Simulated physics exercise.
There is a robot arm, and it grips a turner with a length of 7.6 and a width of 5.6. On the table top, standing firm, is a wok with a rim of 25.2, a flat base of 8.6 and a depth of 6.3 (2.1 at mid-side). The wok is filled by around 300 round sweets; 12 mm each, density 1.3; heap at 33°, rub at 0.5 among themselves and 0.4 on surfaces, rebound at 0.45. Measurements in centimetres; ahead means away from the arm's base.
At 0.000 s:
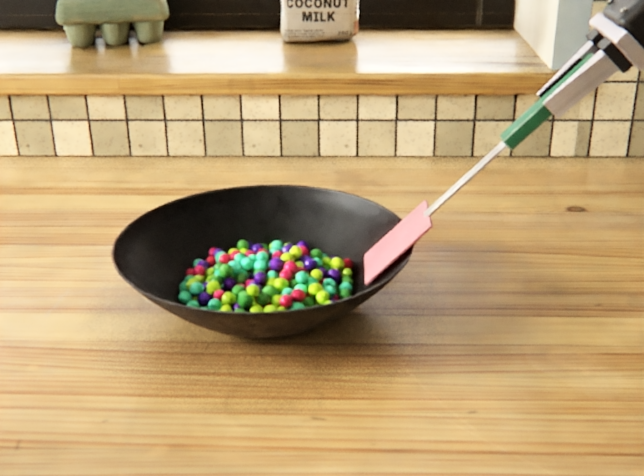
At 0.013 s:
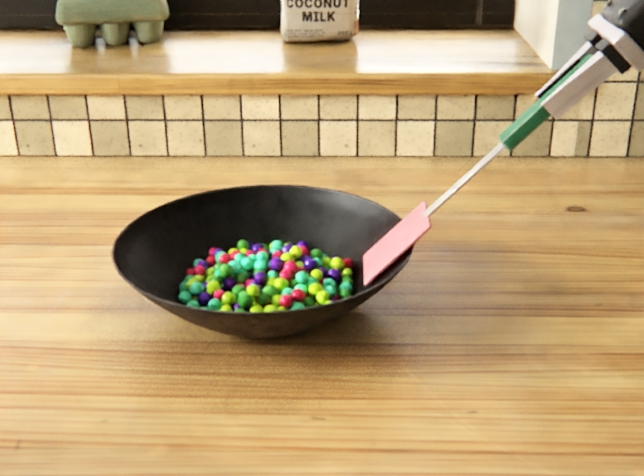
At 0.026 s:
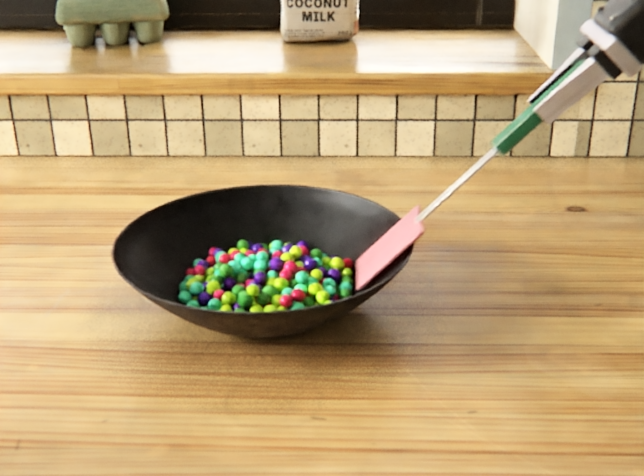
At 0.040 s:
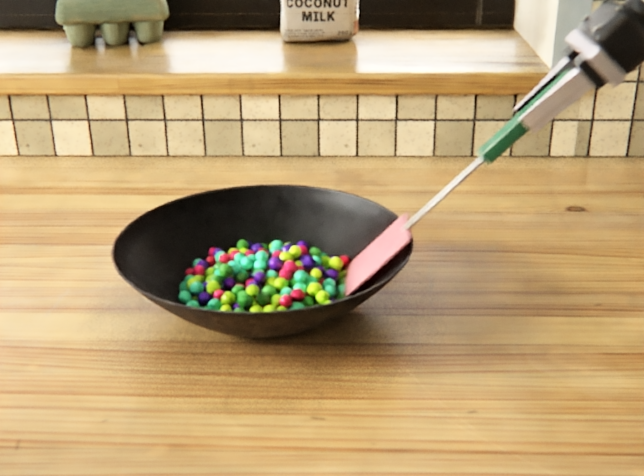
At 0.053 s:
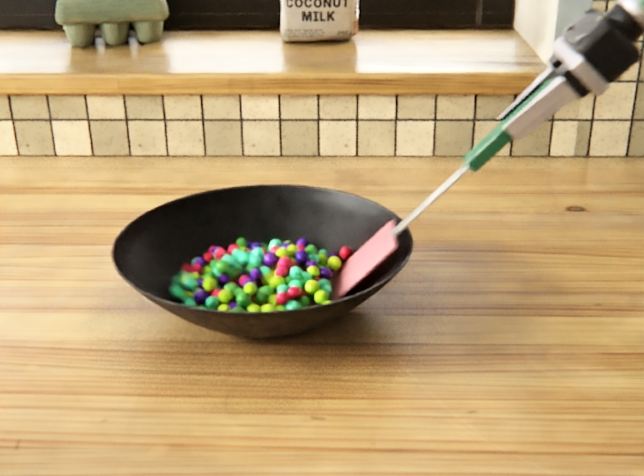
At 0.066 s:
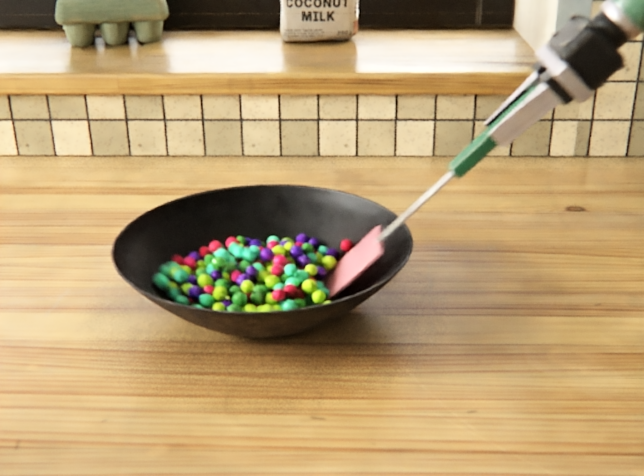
A robot arm lowering a pink turner into a black wok and pushing colourful round sweets leftward on a wooden table.
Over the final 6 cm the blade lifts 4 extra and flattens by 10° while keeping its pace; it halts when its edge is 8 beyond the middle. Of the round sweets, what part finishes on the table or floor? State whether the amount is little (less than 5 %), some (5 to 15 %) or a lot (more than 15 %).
The amount is a lot, more than 15 %.
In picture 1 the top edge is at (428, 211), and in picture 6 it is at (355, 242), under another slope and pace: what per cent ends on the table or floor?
Near 35 in a hundred.
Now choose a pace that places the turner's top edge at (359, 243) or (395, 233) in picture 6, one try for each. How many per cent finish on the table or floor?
Close to 35 per cent in the first try and close to 15 per cent in the second.
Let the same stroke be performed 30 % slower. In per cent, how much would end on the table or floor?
About 15 in a hundred.
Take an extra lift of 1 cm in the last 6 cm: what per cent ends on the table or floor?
I'd reckon around 20 per cent.
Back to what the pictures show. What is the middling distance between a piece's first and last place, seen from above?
Near 5 cm, measured level.
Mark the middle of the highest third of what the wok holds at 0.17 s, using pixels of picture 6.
(185, 254).
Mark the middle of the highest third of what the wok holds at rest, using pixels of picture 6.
Centre: Roughly (187, 275).
After 0.12 s, sloping 46°, highest piece 7 above the table; 300 in the wok.
After 0.17 s, sloping 43°, highest piece 8 above the table; 299 in the wok, 1 on the blade or in flight.
After 0.39 s, sloping 36°, highest piece 13 above the table; 227 in the wok, 33 on the table or floor, 40 on the blade or in flight.
After 1.44 s, sloping 36°, highest piece 5 above the table; 227 in the wok, 73 on the table or floor.
In the end, 227 in the wok, 73 on the table or floor. That is 24 % on the table or floor.
